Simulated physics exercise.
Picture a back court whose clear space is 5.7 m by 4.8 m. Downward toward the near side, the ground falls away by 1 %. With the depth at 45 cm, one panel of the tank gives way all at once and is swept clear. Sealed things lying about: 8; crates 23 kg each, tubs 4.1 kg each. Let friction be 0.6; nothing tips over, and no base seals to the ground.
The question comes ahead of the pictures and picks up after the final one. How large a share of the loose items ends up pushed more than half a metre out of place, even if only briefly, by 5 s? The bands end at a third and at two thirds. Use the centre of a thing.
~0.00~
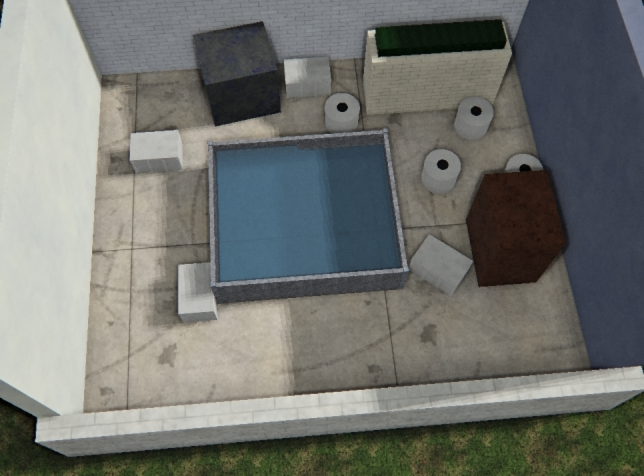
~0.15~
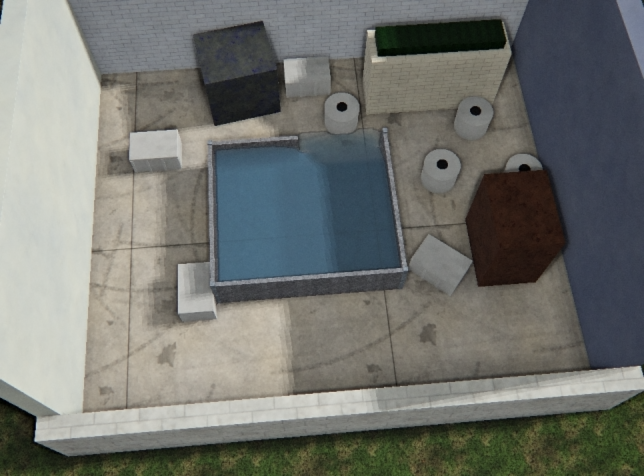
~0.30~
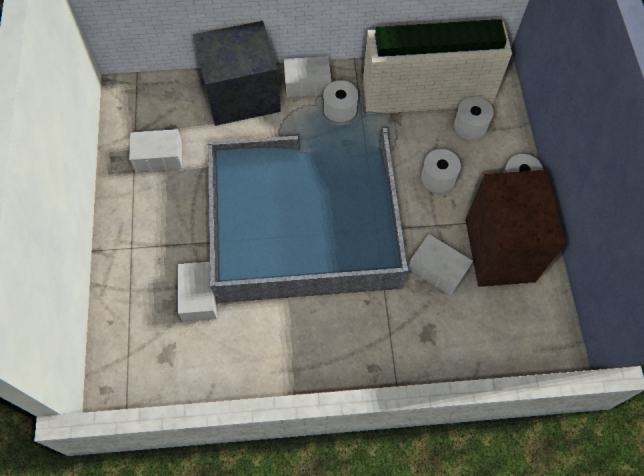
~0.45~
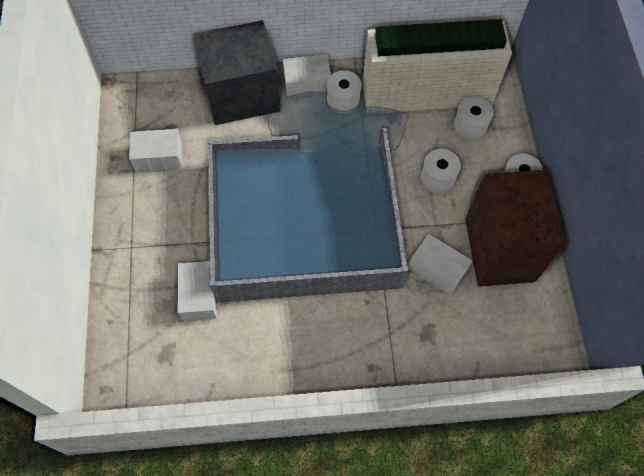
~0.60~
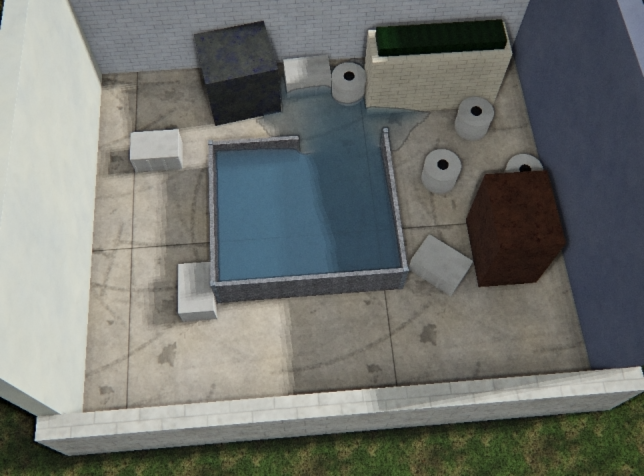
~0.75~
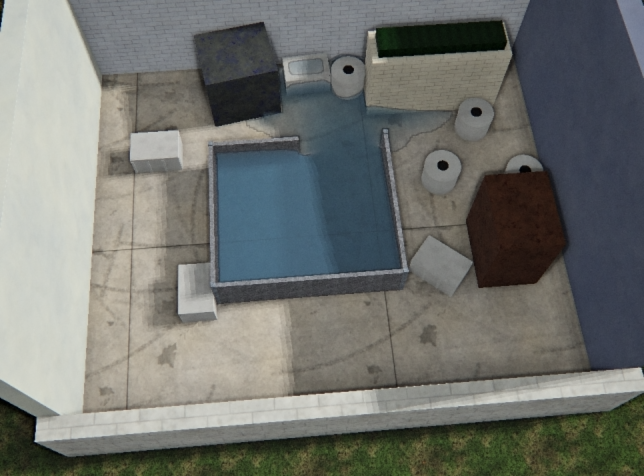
Seems to me it will amount to a middle share.
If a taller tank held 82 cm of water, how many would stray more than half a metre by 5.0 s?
Count under that change: 5.
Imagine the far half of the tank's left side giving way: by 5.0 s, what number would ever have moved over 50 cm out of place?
Then it comes to 1 of them.
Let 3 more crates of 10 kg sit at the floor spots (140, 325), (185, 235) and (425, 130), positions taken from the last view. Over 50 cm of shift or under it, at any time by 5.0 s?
Taking them one by one: It stays within, then it stays within, then it goes beyond.
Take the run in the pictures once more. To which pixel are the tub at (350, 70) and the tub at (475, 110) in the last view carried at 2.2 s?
First near (451, 46), second near (531, 148).
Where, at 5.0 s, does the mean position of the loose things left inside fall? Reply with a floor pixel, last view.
I'd say about (351, 202) in the last view.
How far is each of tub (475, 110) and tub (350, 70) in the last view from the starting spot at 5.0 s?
In that order: 140 cm, 200 cm.
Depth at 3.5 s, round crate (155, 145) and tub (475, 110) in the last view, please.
Some 3 cm at the first, some 8 cm at the second.
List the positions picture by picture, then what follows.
The first picture shows a tub at (342, 107) rests on the ground; a crate at (307, 70), on the bottom; 3.7 m2 under water; 0 of 8 have shifted.
The second picture shows a tub at (342, 107) rests on the ground; a crate at (307, 70) rests on the ground; 4.1 m2 under water; 0 of 8 have shifted.
The third picture shows a tub at (341, 95), on the bottom, 18 cm from its start; a crate at (307, 69), on the bottom; water covers 4.6 m2; 1 of 8 have shifted.
The fourth picture shows a tub at (344, 84), on the bottom, 32 cm from its start; a crate at (307, 68) rests on the ground; 5.1 m2 under water; 1 of 8 have shifted.
The fifth picture shows a tub at (349, 76) floats, 45 cm from its start; a crate at (307, 69), on the bottom; 5.6 m2 under water; 1 of 8 have shifted.
The sixth picture shows a tub at (348, 70) floats, 54 cm from its start; a crate at (306, 67), on the bottom, 7 cm from its start; water covers 6.0 m2; 2 of 8 have shifted.
After 1.1 s 1 of 8 are over 50 cm from their spots; 2 afloat.
After 2.2 s 2 of 8 are over 50 cm from their spots; 3 afloat.
After 3.5 s 3 of 8 are over 50 cm from their spots; 4 afloat.
After 5.0 s 3 of 8 are over 50 cm from their spots, and 3 have been at some point; 3 afloat.
